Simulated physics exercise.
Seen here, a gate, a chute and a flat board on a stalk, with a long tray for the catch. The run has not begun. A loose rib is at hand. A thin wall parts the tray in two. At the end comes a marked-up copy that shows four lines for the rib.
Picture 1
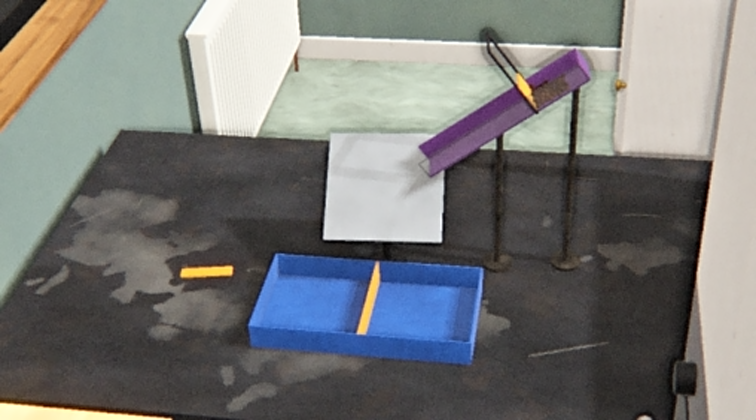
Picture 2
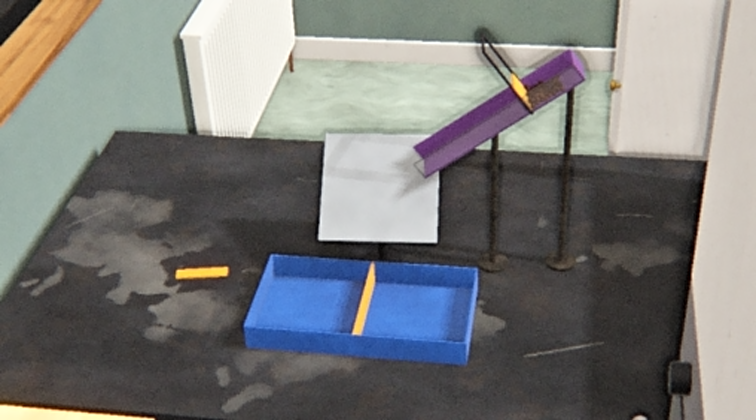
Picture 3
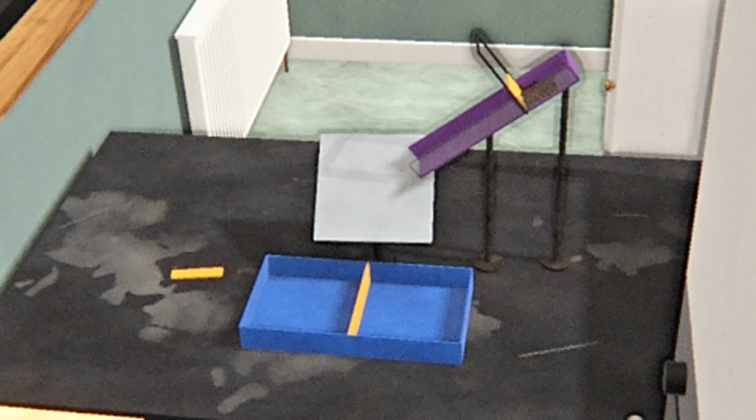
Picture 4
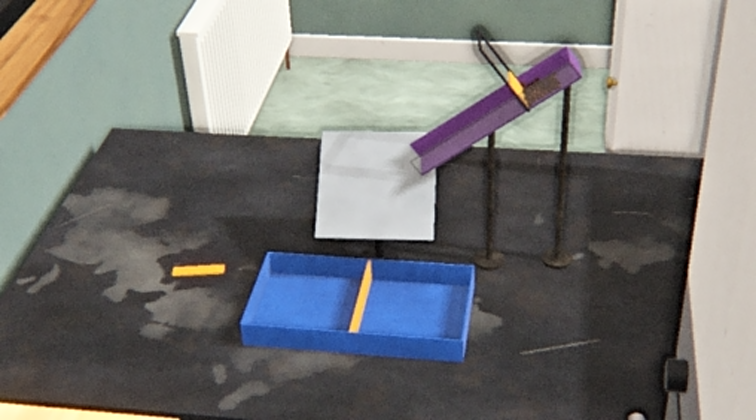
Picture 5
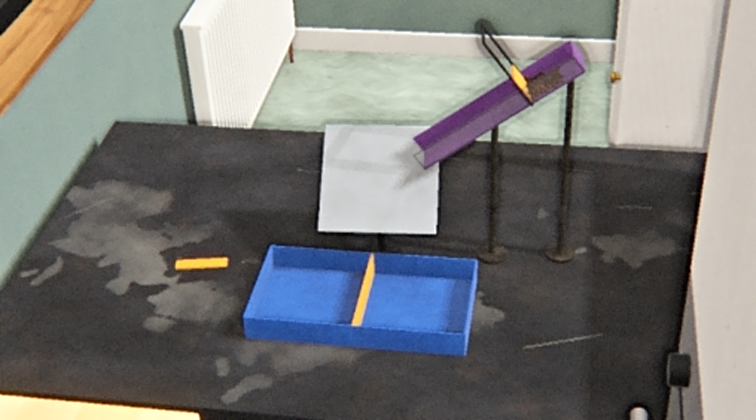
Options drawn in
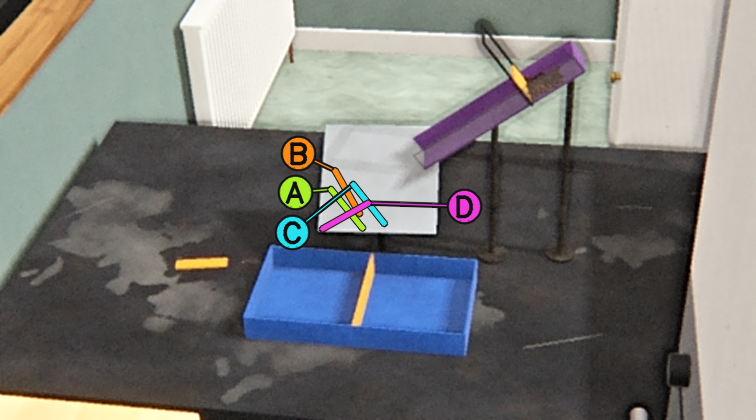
On a dark, worn tabletop, a sloping purple chute with small dark bits behind its gate stood above a tilted pale board and a divided blue tray; nothing moved except the view, which shifted slightly.
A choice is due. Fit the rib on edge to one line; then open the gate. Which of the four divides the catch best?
Line B does it best.
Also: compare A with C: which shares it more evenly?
Line A.
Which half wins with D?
Left.
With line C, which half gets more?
Right.
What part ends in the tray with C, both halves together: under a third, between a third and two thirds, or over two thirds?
Over two thirds.
On the marked copy, line A from (330, 189) to (362, 228); line B from (335, 170) to (359, 213); line C from (353, 184) to (384, 223); line D from (368, 203) to (322, 228).
If A is chosen, of what is caught, about a quarter in the left half, about two thirds in the right.
If B is chosen, of what is caught, about half in the left half, about half in the right.
If C is chosen, of what is caught, a small part in the left half, nearly all in the right.
If D is chosen, of what is caught, most in the left half, a small part in the right.
